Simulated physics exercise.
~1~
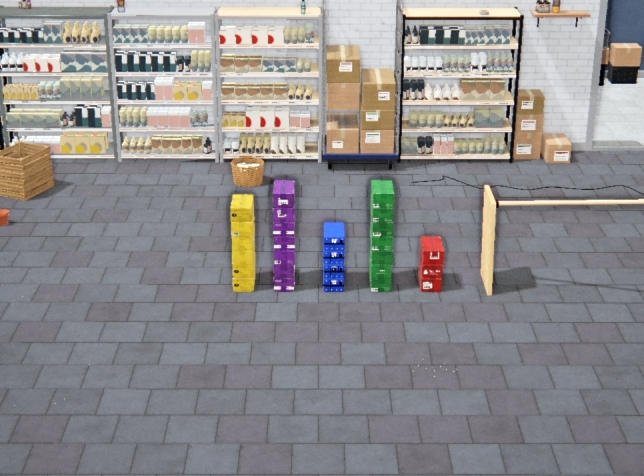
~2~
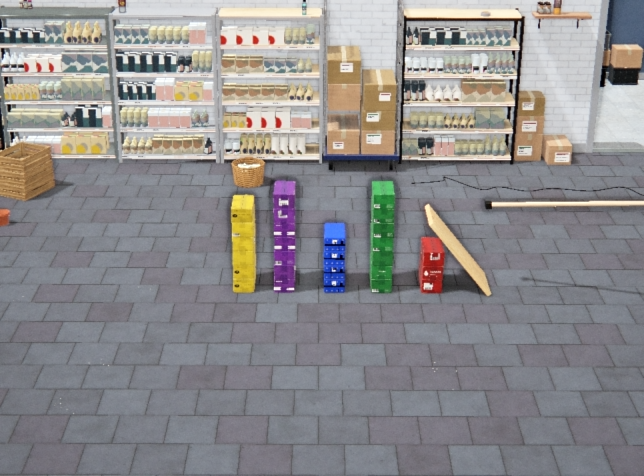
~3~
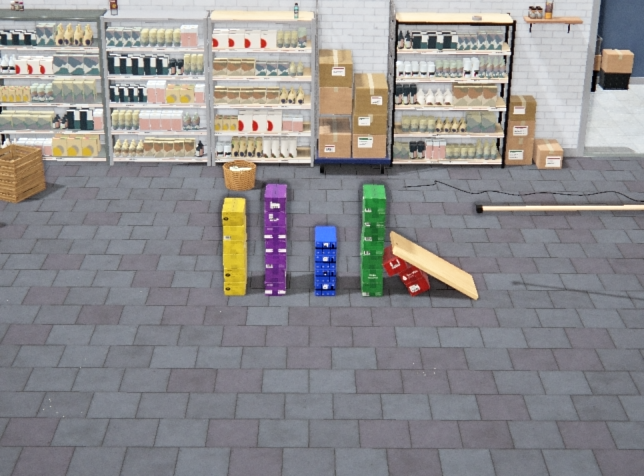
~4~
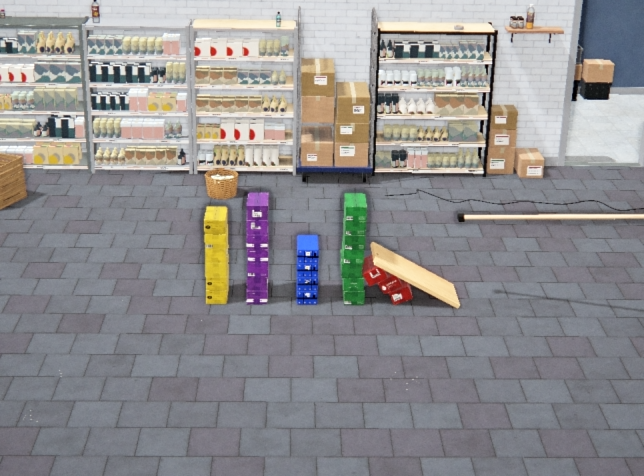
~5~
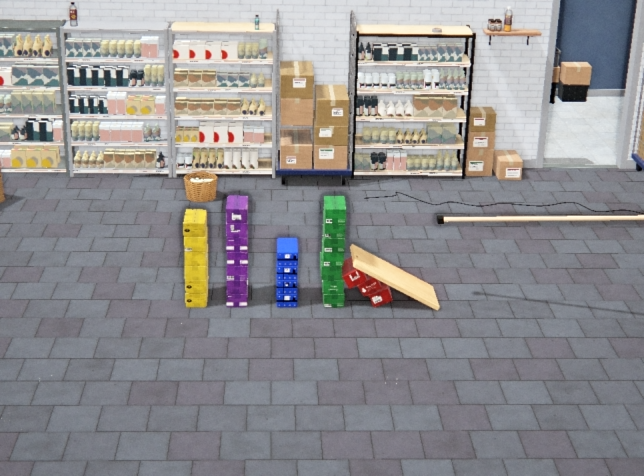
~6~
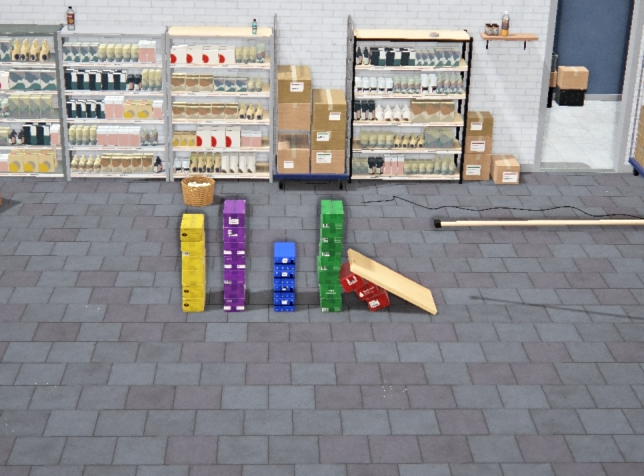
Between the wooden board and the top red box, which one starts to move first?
The wooden board starts to move first, tipping left while the top red box is still in place. The red box shifts and tilts only afterwards.
